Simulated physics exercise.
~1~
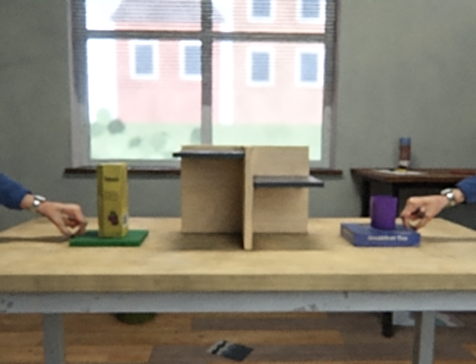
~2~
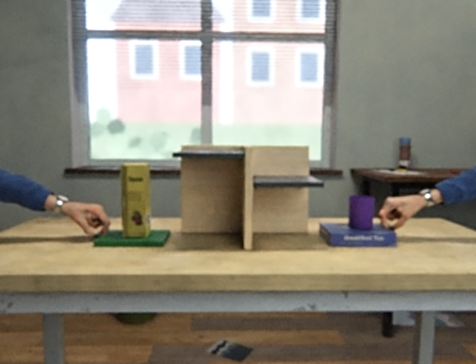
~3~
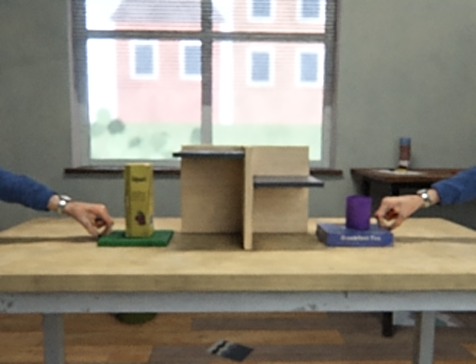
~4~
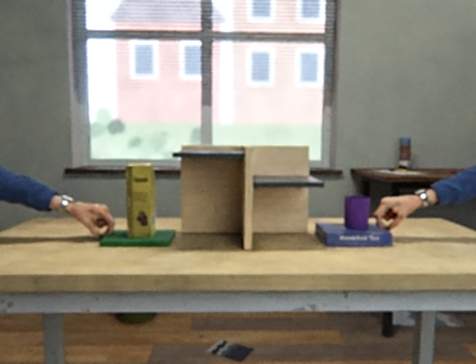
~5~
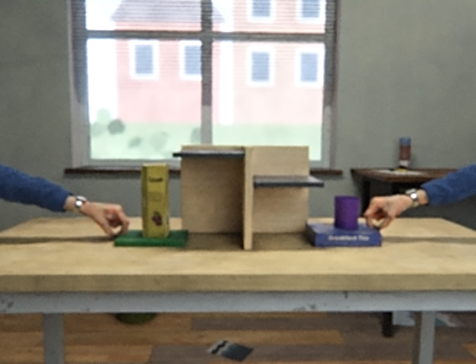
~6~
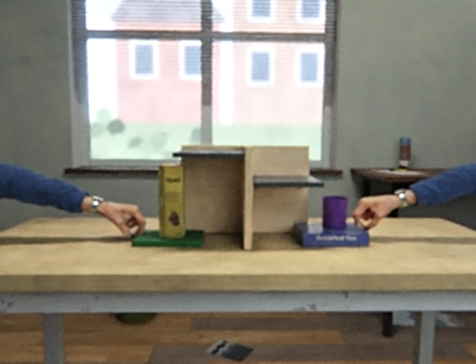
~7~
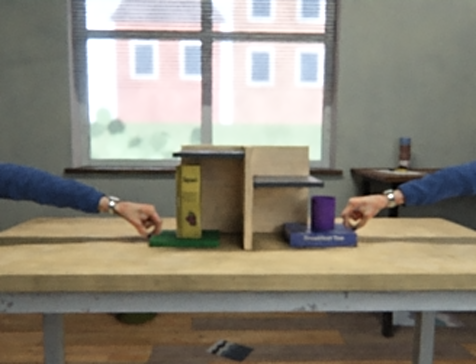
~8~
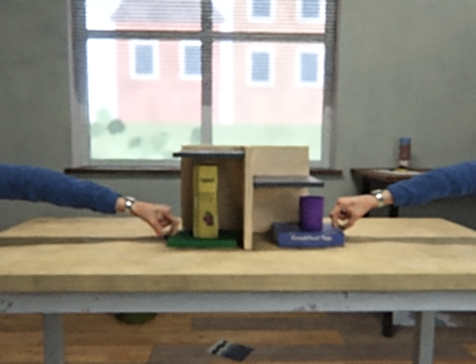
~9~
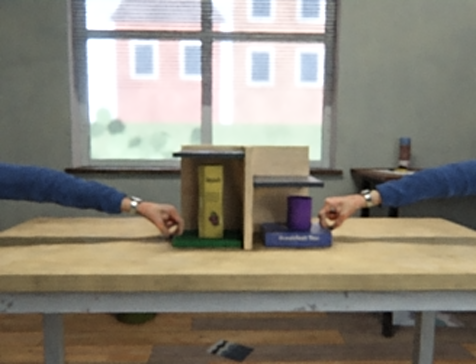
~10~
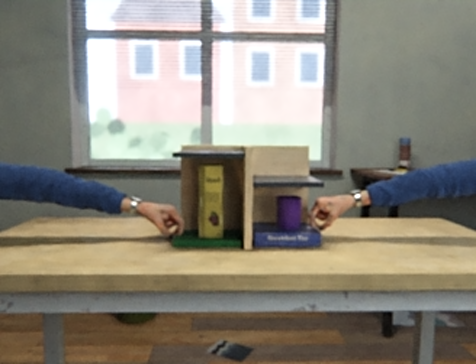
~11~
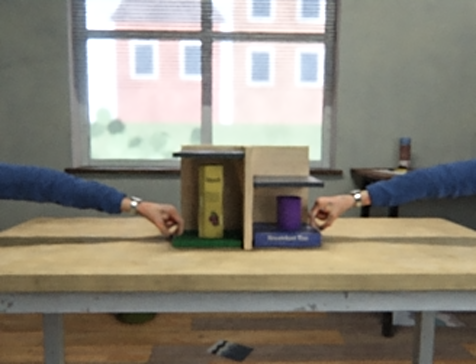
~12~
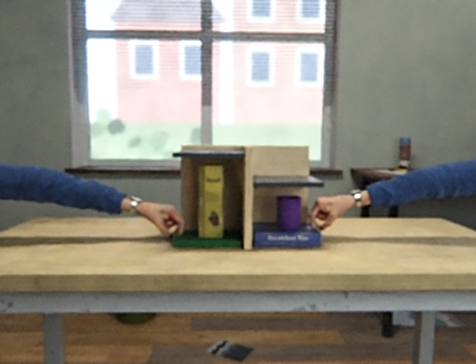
On a wooden table before a window, a small shelf unit with two low openings stands between two hands. The left hand holds a green board carrying an upright yellow carton, while the right hand holds a blue packet with a purple beaker on top. Both hands push their bases inward, pause briefly, then continue towards the shelf. The carton slides under the left ledge without touching it and stops, and the beaker passes beneath the lower right ledge a little later. Both stay upright inside the openings, with the hands still at the bases.
